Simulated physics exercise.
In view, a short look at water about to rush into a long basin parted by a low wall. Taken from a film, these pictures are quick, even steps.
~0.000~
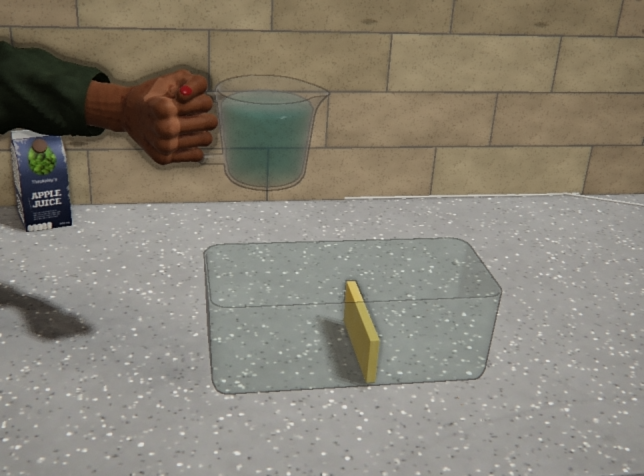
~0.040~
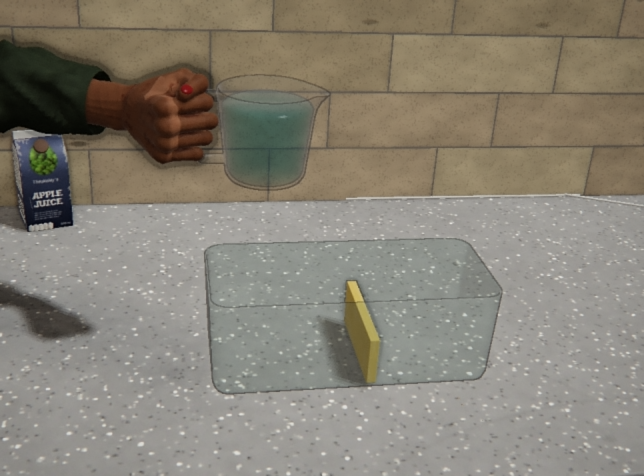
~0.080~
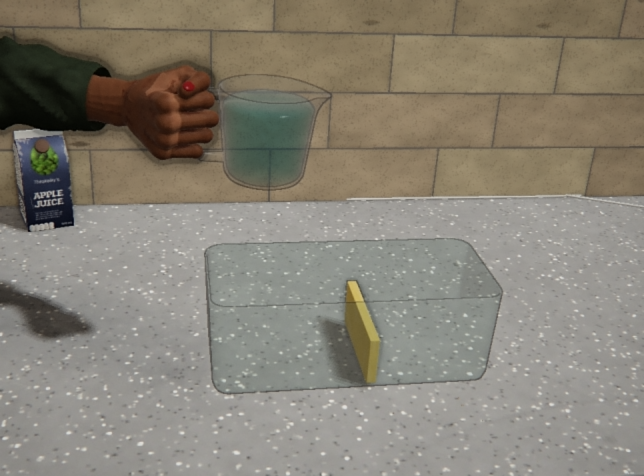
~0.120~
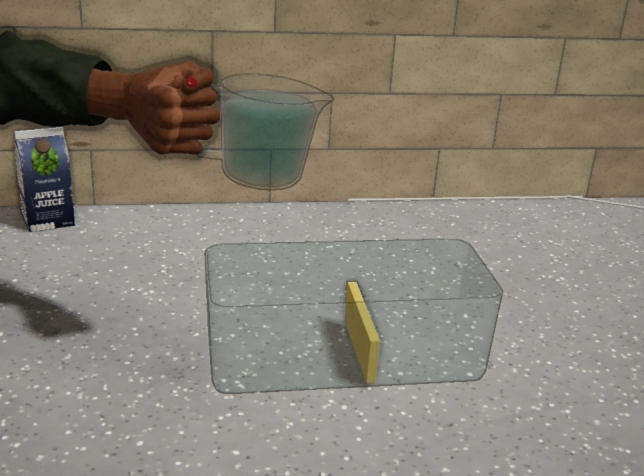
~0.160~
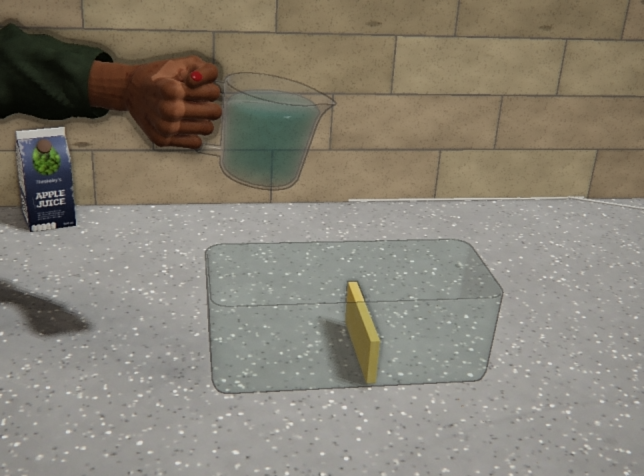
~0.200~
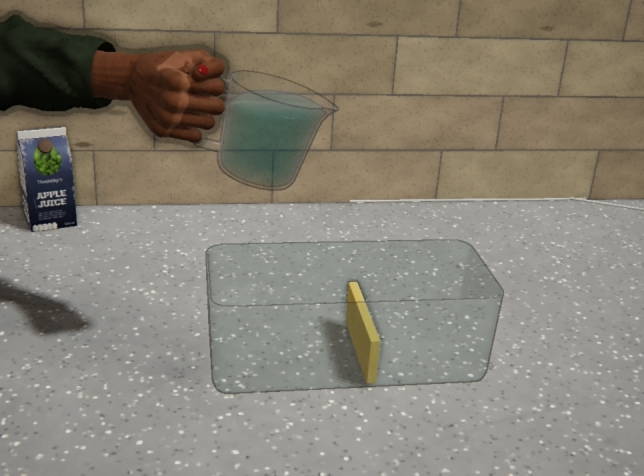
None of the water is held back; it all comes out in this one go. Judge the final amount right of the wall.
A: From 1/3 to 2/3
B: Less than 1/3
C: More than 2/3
A, from 1/3 to 2/3.
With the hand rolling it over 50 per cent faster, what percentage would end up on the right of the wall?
40 per cent or thereabouts.
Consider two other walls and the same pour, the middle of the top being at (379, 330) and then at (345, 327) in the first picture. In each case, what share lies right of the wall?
Try 1: About 30 percent; try 2: About 80 percent.
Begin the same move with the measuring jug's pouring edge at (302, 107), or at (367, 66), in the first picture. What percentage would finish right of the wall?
It would come to near 10 per cent, and then near 90 per cent.
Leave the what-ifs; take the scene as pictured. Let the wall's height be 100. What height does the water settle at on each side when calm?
About 10 on the left and about 30 on the right.
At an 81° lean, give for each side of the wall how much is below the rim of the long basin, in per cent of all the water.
0 per cent left, 10 per cent right.
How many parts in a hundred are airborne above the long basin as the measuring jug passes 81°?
Close to 30 in a hundred.
A moment on, the measuring jug is tipped on its side and 61 per cent is still to pour, 0 is left of the wall and 8 right of it.
Next, the measuring jug is tipped right over and 7 per cent is still to pour, 22 is left of the wall and 54 right of it.
Then the measuring jug is tipped right over and 0 per cent is still to pour, 42 is left of the wall and 56 right of it.
Later the measuring jug is tipped right over and 0 per cent is still to pour, 42 is left of the wall and 56 right of it.
At rest 42 per cent lies left of the wall, 56 right of it and 1 outside.
